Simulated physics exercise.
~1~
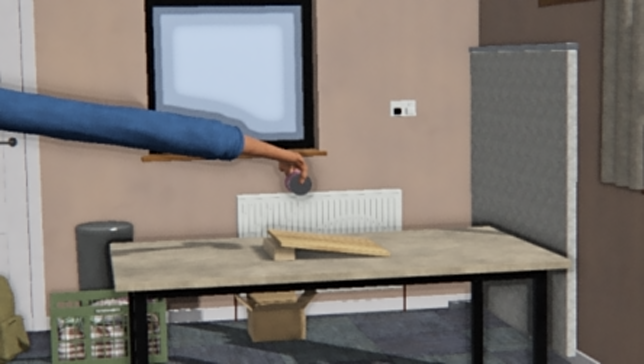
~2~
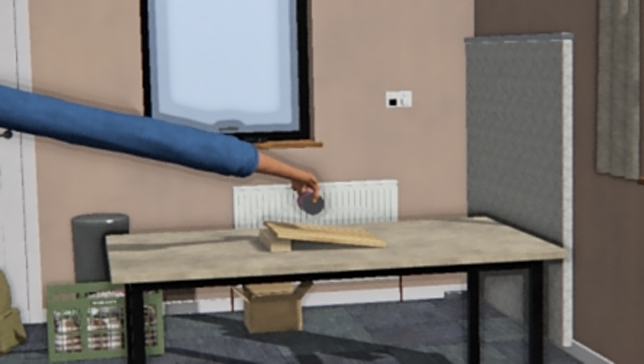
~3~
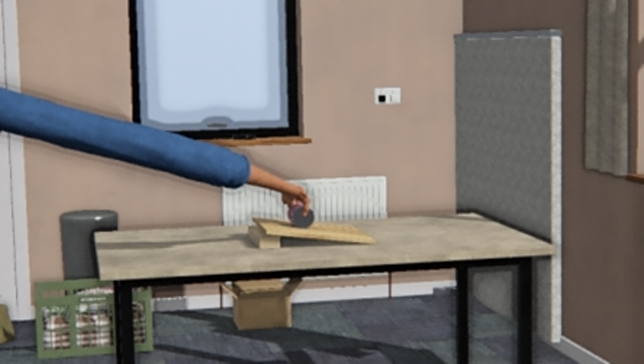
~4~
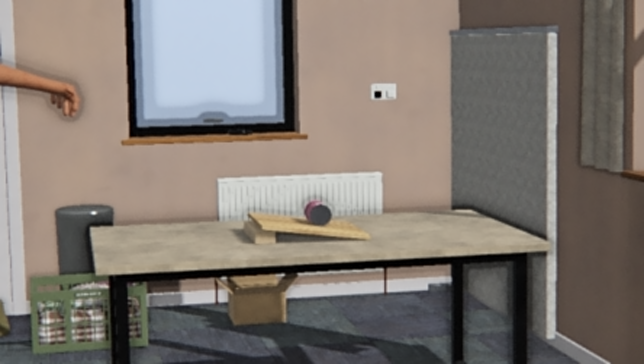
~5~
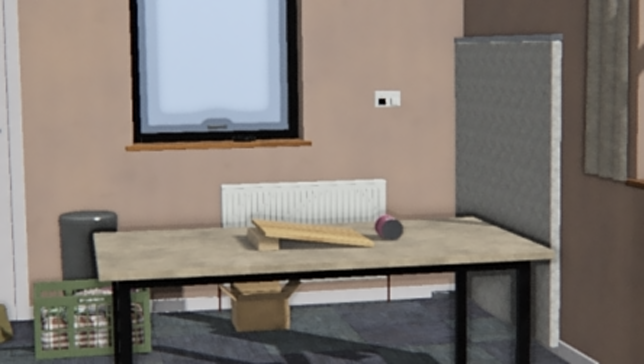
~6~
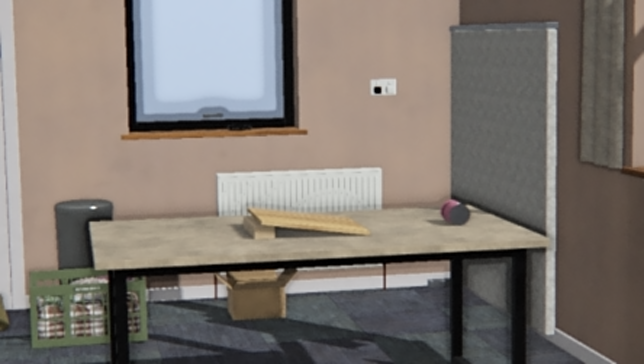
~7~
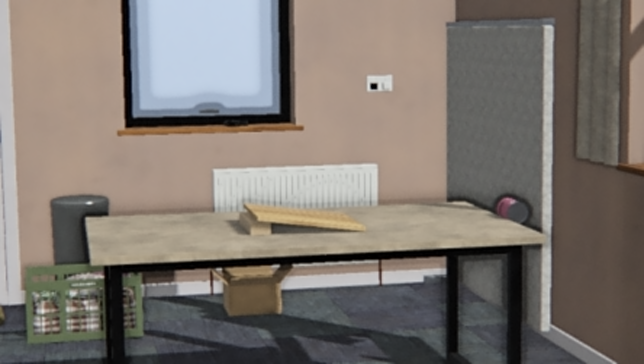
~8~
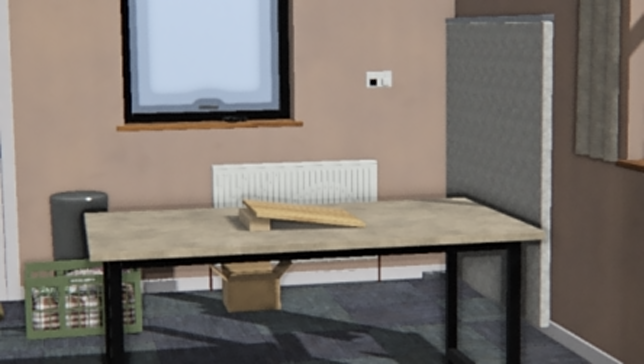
In this clip, a hand sets a pink tin on its side on a sloping board resting on a block and draws back, and the tin rolls down to the right, off the board and across the table until it is out of view, while the board stays put.
